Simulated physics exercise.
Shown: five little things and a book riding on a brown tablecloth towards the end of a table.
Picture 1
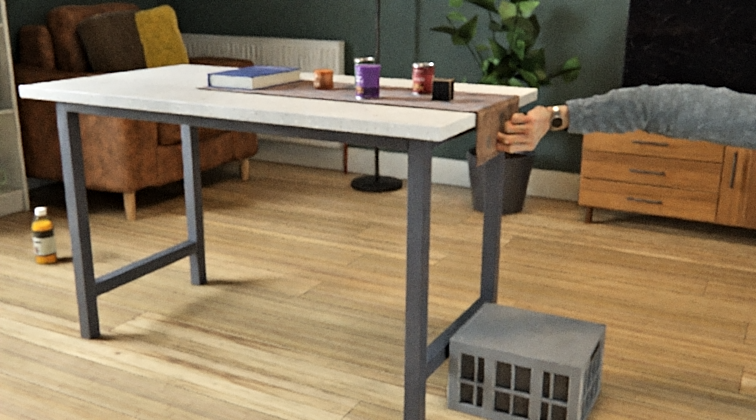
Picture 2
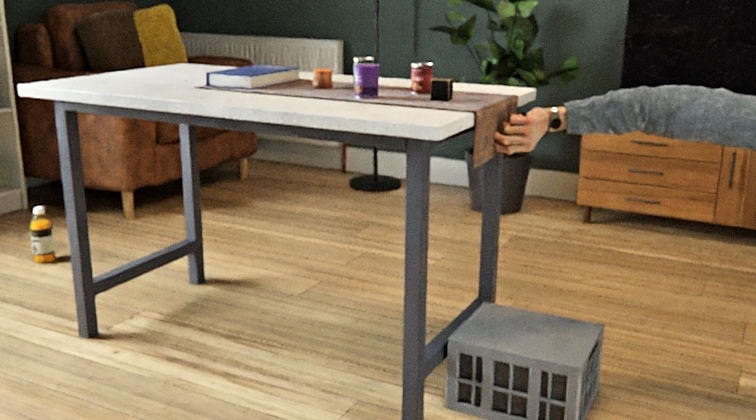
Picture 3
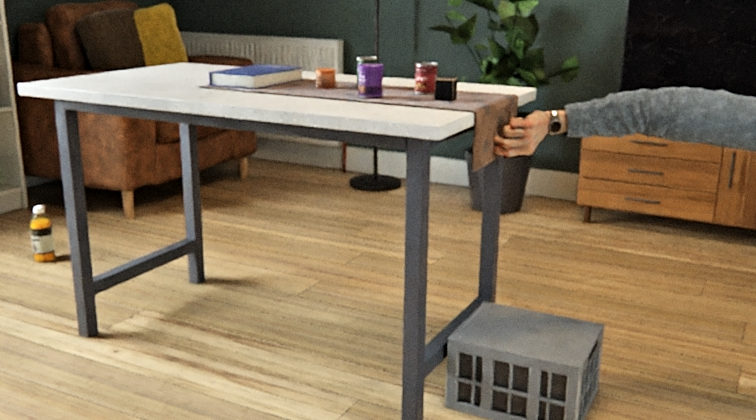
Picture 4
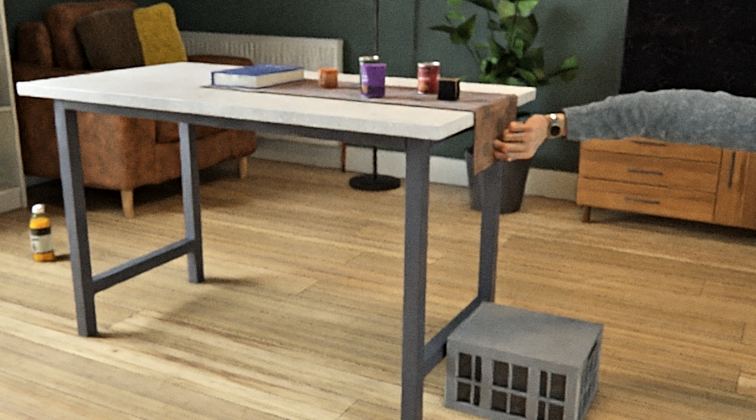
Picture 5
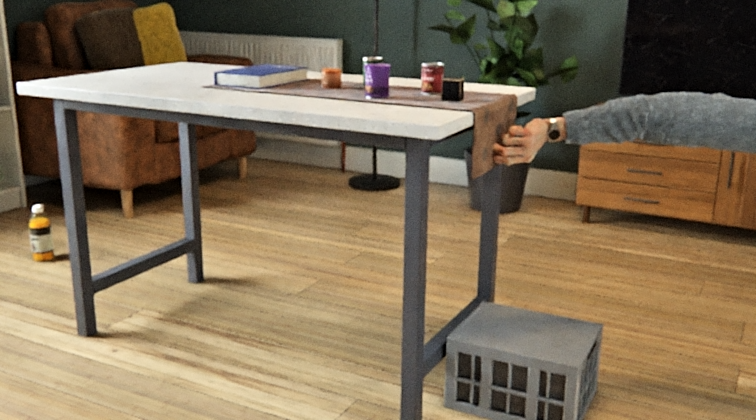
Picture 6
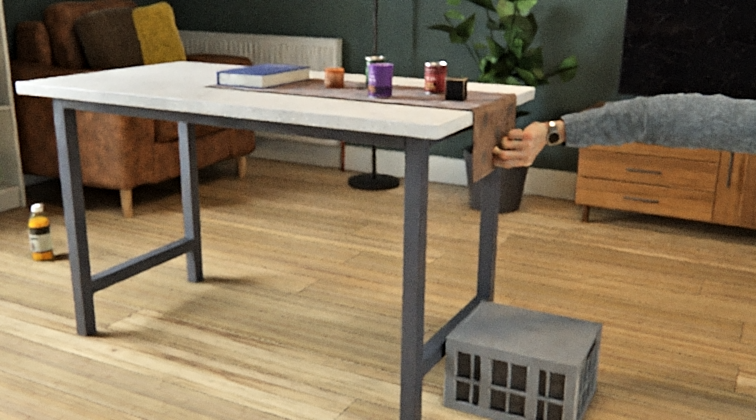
The clip opens on a white-topped table holding a blue book and several small items, some on a brown runner, while a hand grips its hanging end at right. The hand tugs gently, and the runner and little items shift slightly rightward. By the close, the cloth hangs a touch lower.
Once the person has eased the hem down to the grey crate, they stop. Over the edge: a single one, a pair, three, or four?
Only four fail to stay up.
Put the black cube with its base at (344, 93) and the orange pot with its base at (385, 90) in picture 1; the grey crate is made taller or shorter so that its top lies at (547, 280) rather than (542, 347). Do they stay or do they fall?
The black cube stays on, the orange pot holds on.
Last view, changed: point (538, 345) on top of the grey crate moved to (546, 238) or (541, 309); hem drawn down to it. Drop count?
Count: 1, then 3.
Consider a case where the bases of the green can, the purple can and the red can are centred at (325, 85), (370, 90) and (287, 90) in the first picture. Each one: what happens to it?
As for the green can, it stays aboard; the purple can goes off; the red can stays aboard.
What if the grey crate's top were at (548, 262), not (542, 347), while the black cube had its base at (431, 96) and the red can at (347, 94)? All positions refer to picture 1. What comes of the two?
Result: Black cube gone, red can still there.
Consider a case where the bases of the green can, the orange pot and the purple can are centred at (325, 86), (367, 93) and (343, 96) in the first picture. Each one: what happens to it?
The green can ends up on top still, the orange pot ends up off the top, the purple can ends up off the top.
Soon after, hem near (493, 212); black cube gone.
Then, hem near (492, 273); black cube, red can and purple can gone.
Further on, hem on the crate; black cube, red can, purple can and green can gone.
At rest, hem on the crate; black cube, red can, purple can and green can gone. It carries off four.
